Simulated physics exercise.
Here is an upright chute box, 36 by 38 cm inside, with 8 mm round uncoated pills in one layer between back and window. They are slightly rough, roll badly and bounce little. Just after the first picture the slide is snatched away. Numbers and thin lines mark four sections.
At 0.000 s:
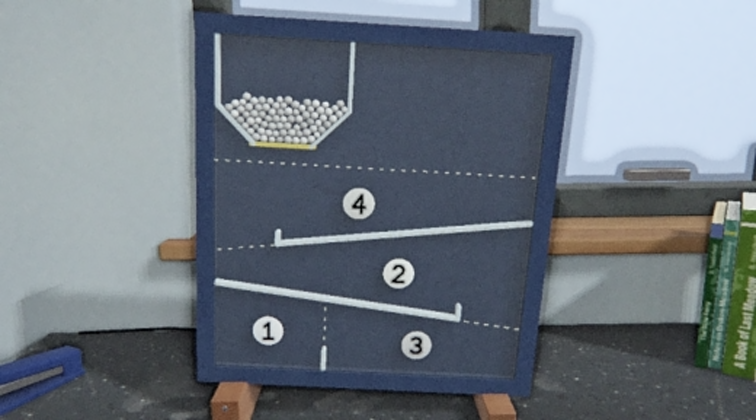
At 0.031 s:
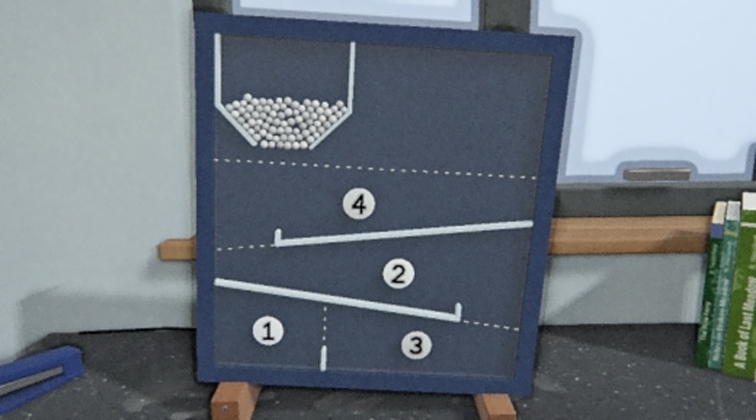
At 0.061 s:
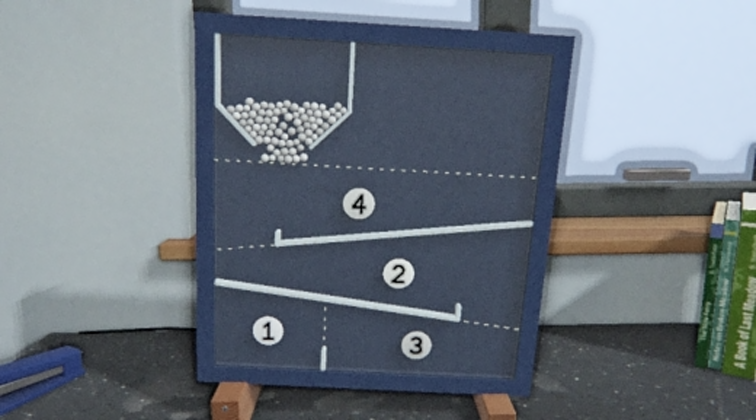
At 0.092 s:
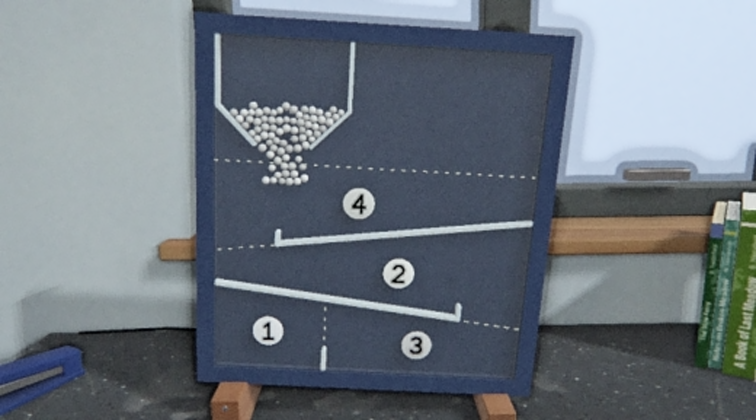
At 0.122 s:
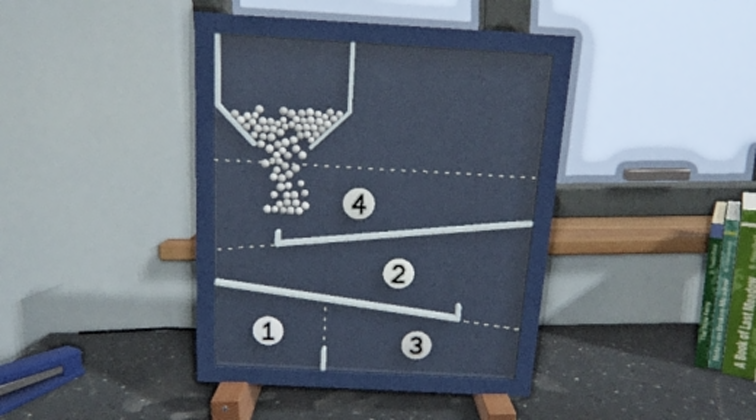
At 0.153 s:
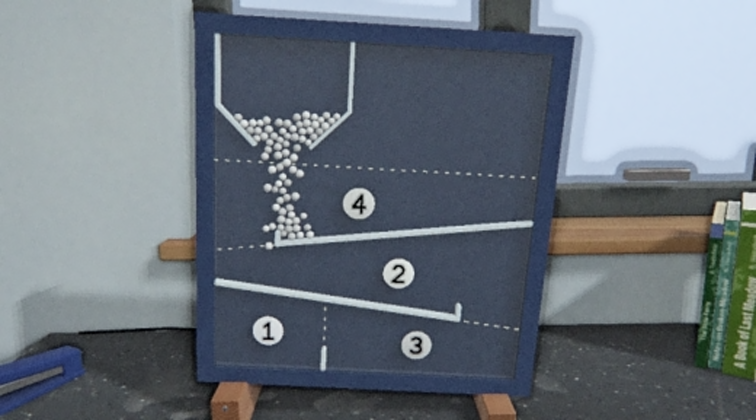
At first, small pale balls sit heaped in a funnel-shaped container at the upper left of a dark blue board, above a yellow strip. The strip disappears, and the balls pour down through the opening in a narrowing stream, reaching the left end of the upper sloping ledge and gathering there.
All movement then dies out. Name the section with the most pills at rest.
Answer: 2.
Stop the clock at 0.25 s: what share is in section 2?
Some 10 per cent.
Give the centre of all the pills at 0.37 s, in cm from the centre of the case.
About 10 cm left and 3 cm below.
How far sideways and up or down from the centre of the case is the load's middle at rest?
Some 8 cm left and 5 cm below.
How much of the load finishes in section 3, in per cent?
Some 0 per cent.
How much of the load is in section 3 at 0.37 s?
About 0 per cent.
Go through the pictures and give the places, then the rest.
Tilted 4° clockwise; about 80 pills; load centre (283, 120); no. 1 (268, 331), no. 2 (399, 274), no. 3 (416, 345), no. 4 (359, 204); slide (252, 144) to (314, 147), in the first picture.
Load centre (284, 124); 1 out, leading pill (296, 146), in the second picture.
Load centre (283, 126); 11 out, leading pill (288, 159), in the third picture.
Load centre (286, 129); 22 out, leading pill (289, 182), in the fourth picture.
Load centre (282, 151); 31 out, leading pill (299, 211), in the fifth picture.
Load centre (287, 163); 40 out, leading pill (269, 246); wall ends (278, 232), (458, 307), (324, 350), (218, 32) to (254, 144), (311, 147) to (353, 40), in the sixth picture.
After 0.25 s, the pills' middle is 10 cm left of and 1 cm above the centre; no. 2, 10 %, no. 4, 75 %.
After 0.37 s, the pills' middle is 10 cm left of and 3 cm below the centre; no. 2, 40 %, no. 4, 60 %.
After 0.60 s, the pills' middle is 9 cm left of and 5 cm below the centre; no. 2, 55 %, no. 4, 45 %.
At rest by 2.3 s, no. 1, 0 %, no. 2, 60 %, no. 3, 0 %, no. 4, 40 %.
